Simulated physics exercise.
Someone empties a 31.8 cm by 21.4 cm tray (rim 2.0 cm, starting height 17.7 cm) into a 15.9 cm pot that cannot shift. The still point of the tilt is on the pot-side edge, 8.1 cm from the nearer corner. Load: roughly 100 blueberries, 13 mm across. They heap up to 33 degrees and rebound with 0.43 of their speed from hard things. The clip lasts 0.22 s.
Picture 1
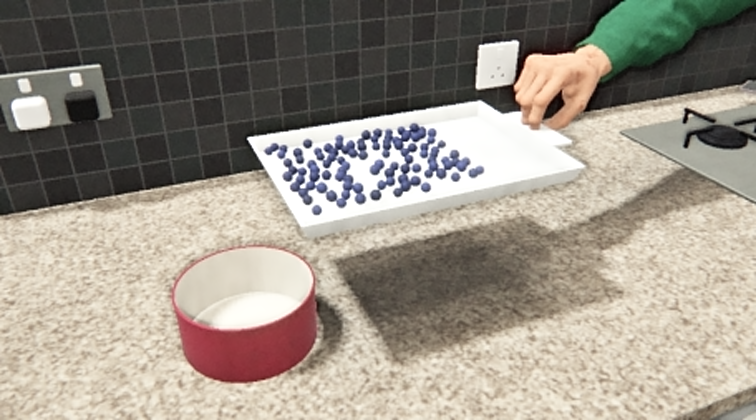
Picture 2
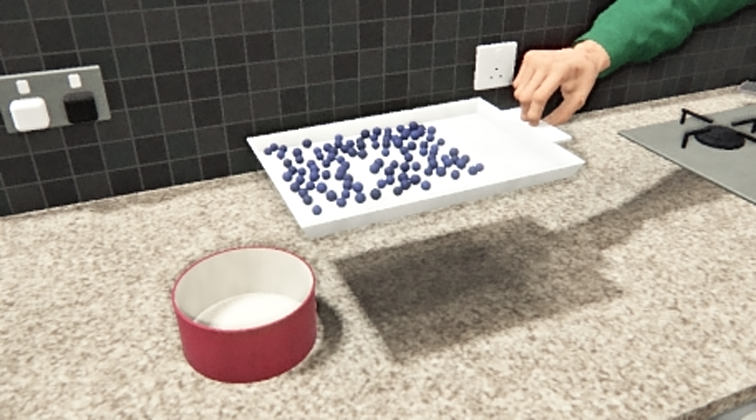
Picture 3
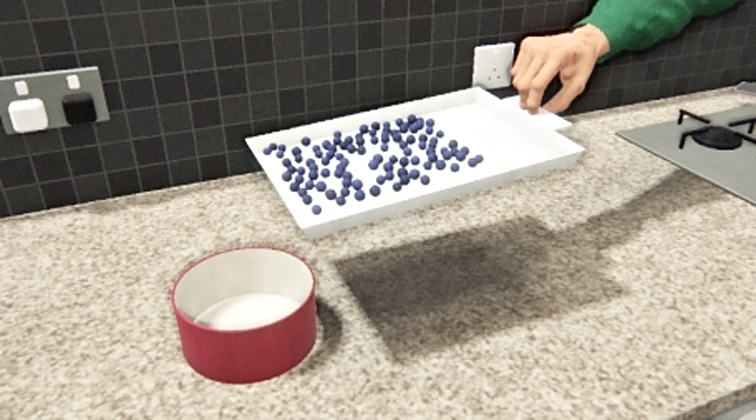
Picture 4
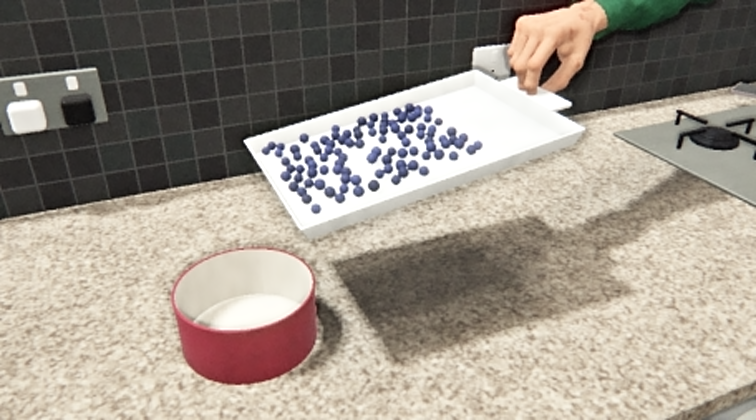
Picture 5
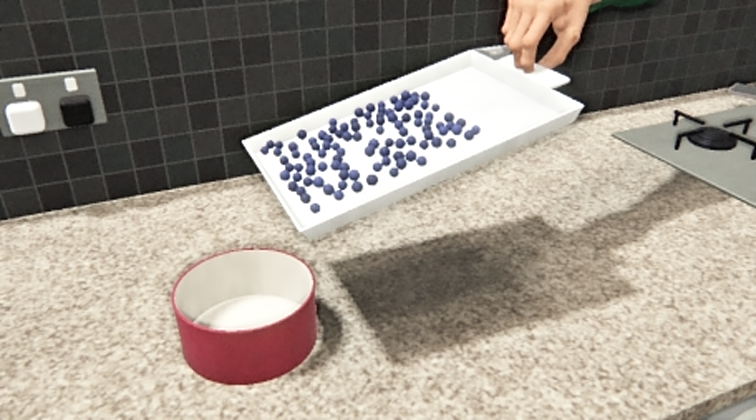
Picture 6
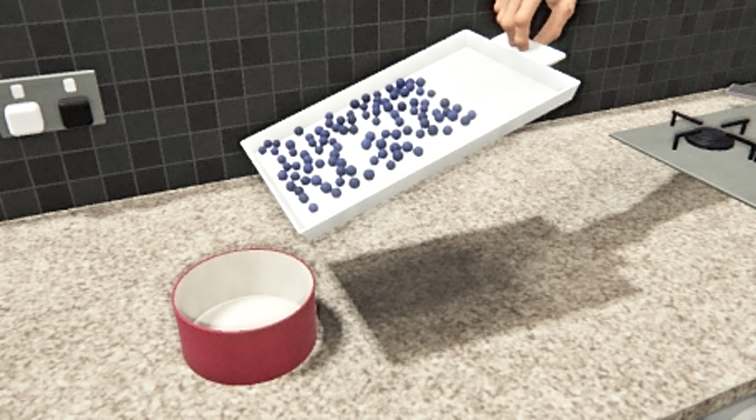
A hand lifts the right end of a white tray of blueberries, tilting it toward a red pot.
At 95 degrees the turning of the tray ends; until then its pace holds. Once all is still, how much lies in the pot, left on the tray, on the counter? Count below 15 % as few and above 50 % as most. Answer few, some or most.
Pot most, tray few, counter some.
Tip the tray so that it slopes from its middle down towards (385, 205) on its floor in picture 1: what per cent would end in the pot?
Some 10 per cent.
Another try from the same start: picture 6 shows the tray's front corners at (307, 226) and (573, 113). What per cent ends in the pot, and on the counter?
Pot 75, counter 25.
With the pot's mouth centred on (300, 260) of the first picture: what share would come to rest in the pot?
About 25 per cent.
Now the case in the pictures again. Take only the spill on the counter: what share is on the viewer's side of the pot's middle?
Roughly 40 per cent.
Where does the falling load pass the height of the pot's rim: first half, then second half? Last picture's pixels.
First near (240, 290), later near (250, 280).
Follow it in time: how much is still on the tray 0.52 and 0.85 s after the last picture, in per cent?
About 70, 0.
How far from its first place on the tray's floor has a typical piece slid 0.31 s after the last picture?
Roughly 8 cm.
Then, 0.31 s after the last picture, tilt 56 degrees; the tray holds 100 %, the pot 0 %.
Then, 0.52 s after the last picture, tilt 81 degrees; the tray holds 70 %, the pot 0 %.
Then, 0.85 s after the last picture, tilt 95 degrees; the tray holds 0 %, the pot 60 %.
In the end, pot 70 %, tray 0 %, counter 30 %.
